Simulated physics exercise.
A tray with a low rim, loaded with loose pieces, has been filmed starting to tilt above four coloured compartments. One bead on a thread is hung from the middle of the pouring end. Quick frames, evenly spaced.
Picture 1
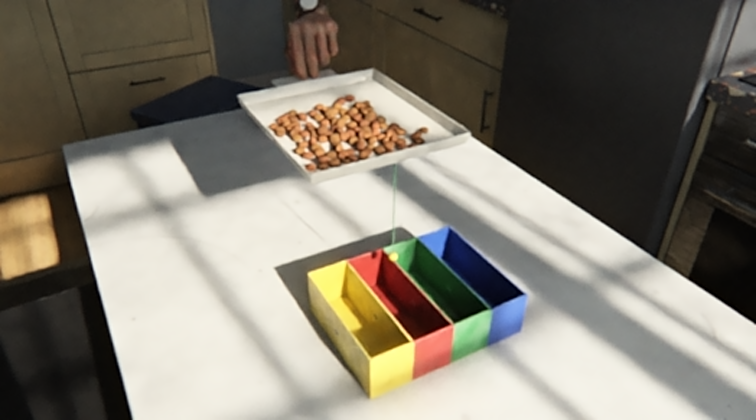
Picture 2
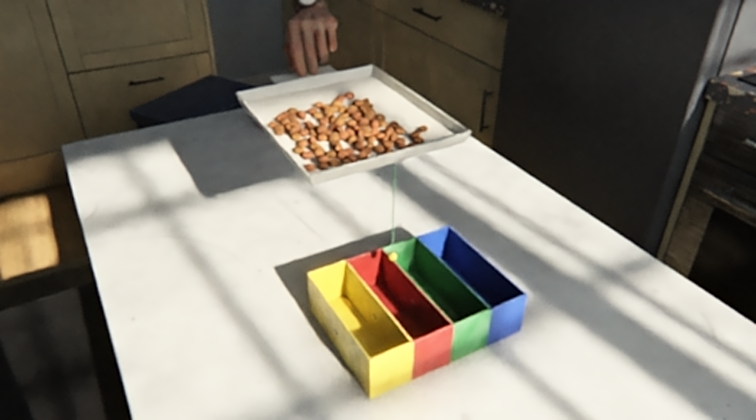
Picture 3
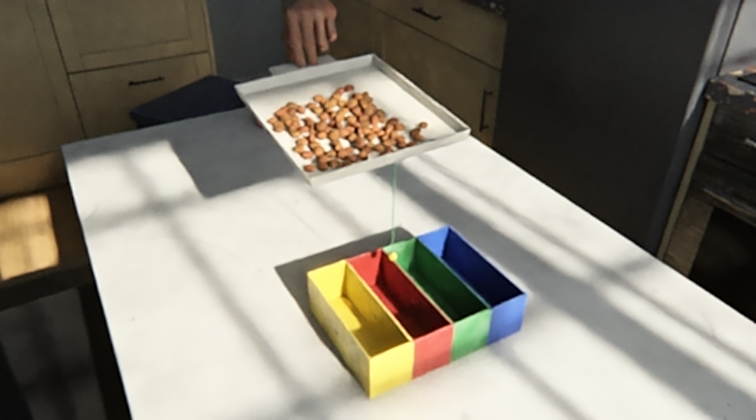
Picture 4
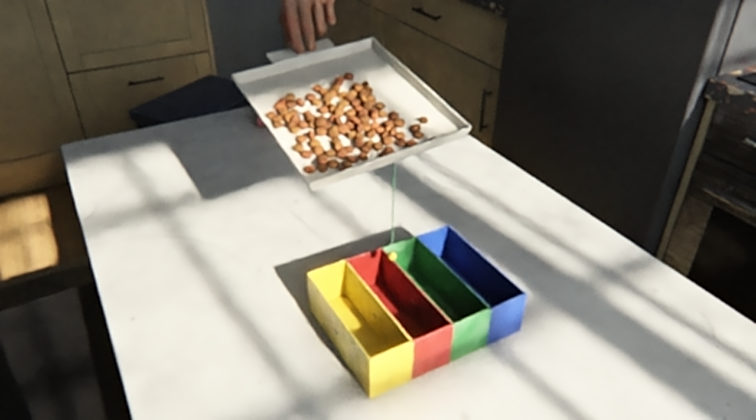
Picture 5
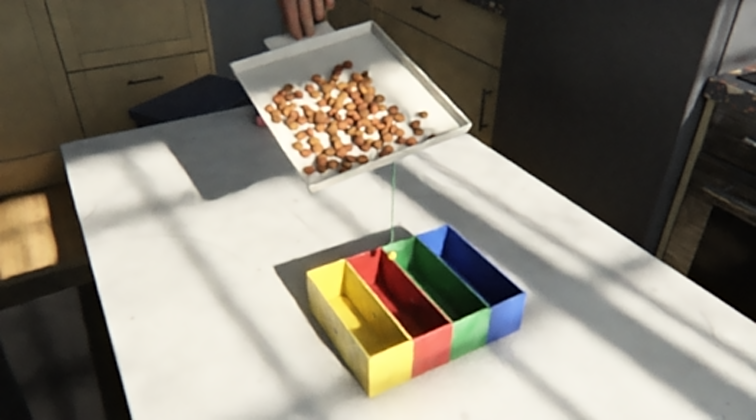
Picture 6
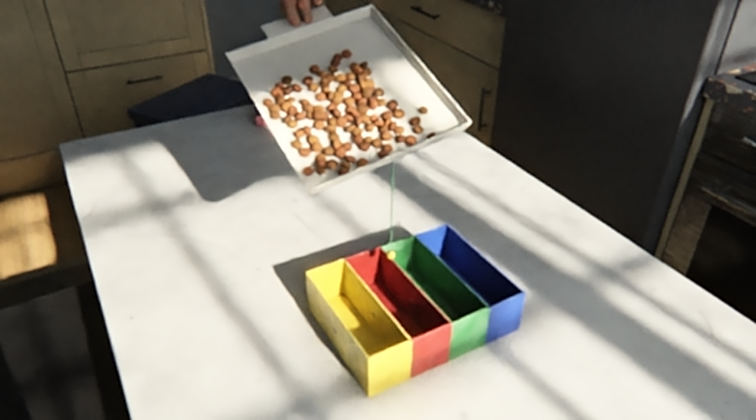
A hand raises the back of a tray of brown pieces, tilting it above coloured compartments.
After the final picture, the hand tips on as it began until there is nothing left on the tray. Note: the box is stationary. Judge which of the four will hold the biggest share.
I would say the yellow cell.
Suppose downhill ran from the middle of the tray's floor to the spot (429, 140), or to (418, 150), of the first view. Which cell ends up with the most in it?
First: The blue cell. Second: The cell in blue.
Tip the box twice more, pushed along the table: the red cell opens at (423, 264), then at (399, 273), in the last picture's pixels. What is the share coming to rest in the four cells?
Some 10 and then some 40 per cent.
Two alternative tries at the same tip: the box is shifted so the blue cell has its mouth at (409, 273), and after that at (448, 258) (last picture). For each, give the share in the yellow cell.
The first position comes out at 10 per cent, the other at 60 per cent.
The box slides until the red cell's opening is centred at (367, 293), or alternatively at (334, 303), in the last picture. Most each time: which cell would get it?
With the first placing it's the yellow one, with the second it's the cell in red.
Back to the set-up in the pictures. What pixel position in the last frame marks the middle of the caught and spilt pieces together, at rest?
Somewhere close to (346, 338) in the last picture.
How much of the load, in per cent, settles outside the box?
My estimate is close to 30 %.
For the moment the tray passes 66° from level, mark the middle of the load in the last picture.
About (340, 145).
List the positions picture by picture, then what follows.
The first frame shows corners of the pouring end near (312, 172) and (466, 132), level; middle of the load near (340, 131), bits of dog kibble; bead on its thread near (393, 257); yellow cell near (392, 367); red cell near (433, 349); green cell near (471, 333); blue cell near (507, 317).
The second frame shows corners of the pouring end near (311, 173) and (466, 131), level; middle of the load near (340, 130).
The third frame shows corners of the pouring end near (311, 176) and (466, 129), tipped barely, lowest at the left corner; middle of the load near (339, 127).
The fourth frame shows corners of the pouring end near (311, 180) and (466, 126), tipped a little, lowest at the left corner; middle of the load near (339, 122).
The fifth frame shows corners of the pouring end near (311, 183) and (467, 123), tipped clearly, lowest at the left corner; middle of the load near (338, 117).
The sixth frame shows corners of the pouring end near (310, 187) and (466, 121), tipped clearly, lowest at the left corner; middle of the load near (337, 113); yellow cell near (390, 365); red cell near (431, 347); green cell near (469, 330); blue cell near (505, 315).
Shortly afterwards, tray tipped steeply; all but a few on the tray; only a few falling or outside the box.
Next, tray tipped past a quarter turn; a little on the tray; near a third in the yellow cell; only a few in the red cell; near half falling or outside the box.
Some moments later, tray tipped past a quarter turn; near half in the yellow cell; a little in the red cell; near a third falling or outside the box.
In the end, tray tipped past a quarter turn; near half in the yellow cell; a little in the red cell; none at all in the green cell; none at all in the blue cell; near a third outside the box.
